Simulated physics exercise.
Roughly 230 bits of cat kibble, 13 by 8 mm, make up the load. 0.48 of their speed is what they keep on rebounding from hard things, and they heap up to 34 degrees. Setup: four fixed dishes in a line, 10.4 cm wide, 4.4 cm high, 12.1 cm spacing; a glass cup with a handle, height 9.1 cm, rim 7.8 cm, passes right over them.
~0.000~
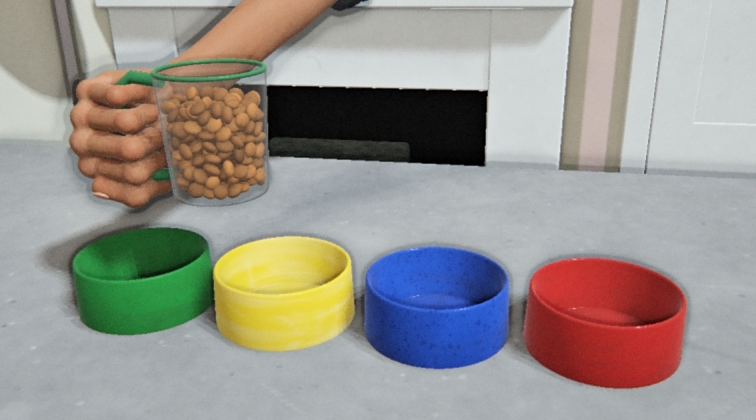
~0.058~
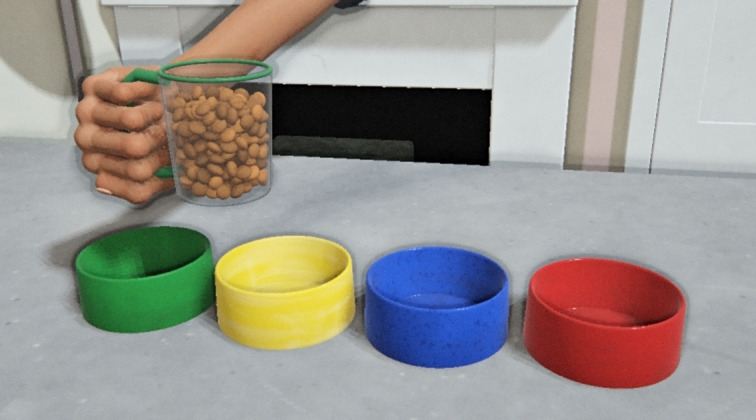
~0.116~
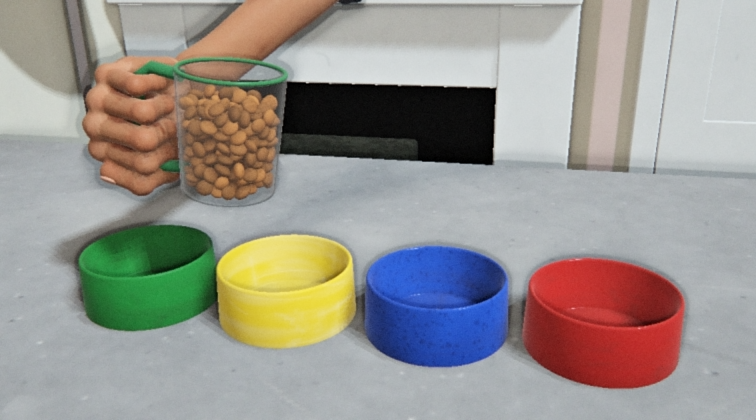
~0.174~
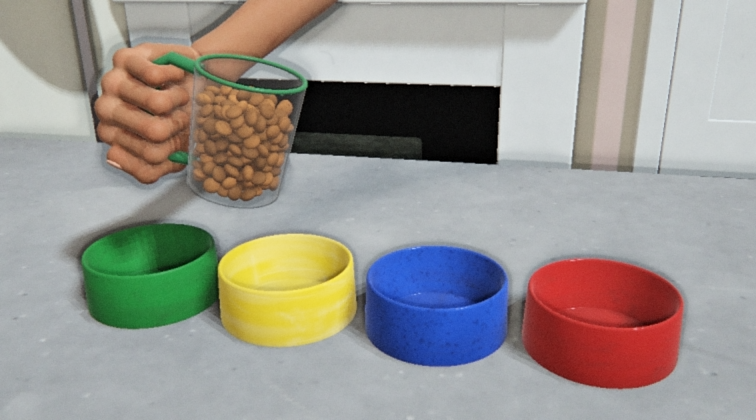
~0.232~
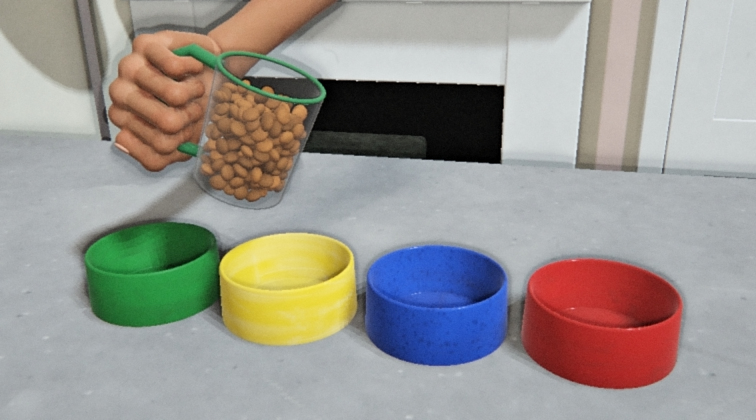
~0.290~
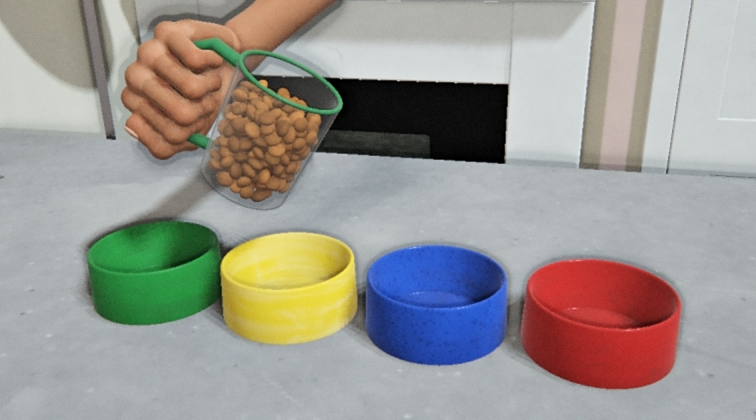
A hand moves a clear cup of brown kibble slightly right while tilting it rightward.
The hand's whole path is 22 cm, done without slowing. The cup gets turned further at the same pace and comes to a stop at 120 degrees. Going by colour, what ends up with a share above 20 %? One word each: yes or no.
Red: Yes; blue: Yes; green: No; yellow: No; counter: Yes.
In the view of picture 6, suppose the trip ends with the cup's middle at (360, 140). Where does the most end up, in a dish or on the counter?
That'd be blue, it takes the most.
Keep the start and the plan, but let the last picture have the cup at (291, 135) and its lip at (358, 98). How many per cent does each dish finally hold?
Then red 100, blue 0, green 0, and yellow 0.
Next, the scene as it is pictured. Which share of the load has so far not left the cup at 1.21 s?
I'd estimate some 30 per cent of the load.
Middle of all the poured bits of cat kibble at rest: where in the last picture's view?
When it all comes to rest, the middle is near (525, 324).
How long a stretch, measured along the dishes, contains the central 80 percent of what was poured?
I'd put it near 14 cm.
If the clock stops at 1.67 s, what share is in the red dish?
About 40 percent.
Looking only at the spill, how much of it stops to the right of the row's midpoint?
Roughly 100 per cent of them.
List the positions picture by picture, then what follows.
Cup at (216, 132), tilt 0 degrees, lip at (261, 71), moved 0.0 cm; middle of the pieces at (222, 141); green dish at (142, 253); yellow dish at (283, 264); blue dish at (437, 277); red dish at (606, 290), in the first picture.
Cup at (220, 132), tilt 2 degrees, lip at (267, 73), moved 0.2 cm; middle of the pieces at (226, 141), in the second picture.
Cup at (230, 132), tilt 7 degrees, lip at (283, 79), moved 0.9 cm; middle of the pieces at (234, 141), in the third picture.
Cup at (243, 132), tilt 15 degrees, lip at (302, 89), moved 1.8 cm; middle of the pieces at (245, 141), in the fourth picture.
Cup at (255, 132), tilt 22 degrees, lip at (321, 99), moved 2.6 cm; middle of the pieces at (256, 141), in the fifth picture.
Cup at (267, 133), tilt 29 degrees, lip at (338, 110), moved 3.5 cm; middle of the pieces at (267, 141); green dish at (154, 246); yellow dish at (288, 260); blue dish at (436, 275); red dish at (602, 292). The cup turns about 130 degrees a second and travels 15 cm a second, in the sixth picture.
After 0.84 s, tilt 100 degrees; cup holds 95 %, blue 5 %.
After 1.21 s, tilt 120 degrees; cup holds 30 %, red 10 %, blue 30 %.
After 1.67 s, tilt 120 degrees; cup holds 0 %, red 40 %, blue 30 %.
In the end, at 2.1 s, red 40 %, blue 30 %, green 0 %, yellow 0 %, counter 30 %.
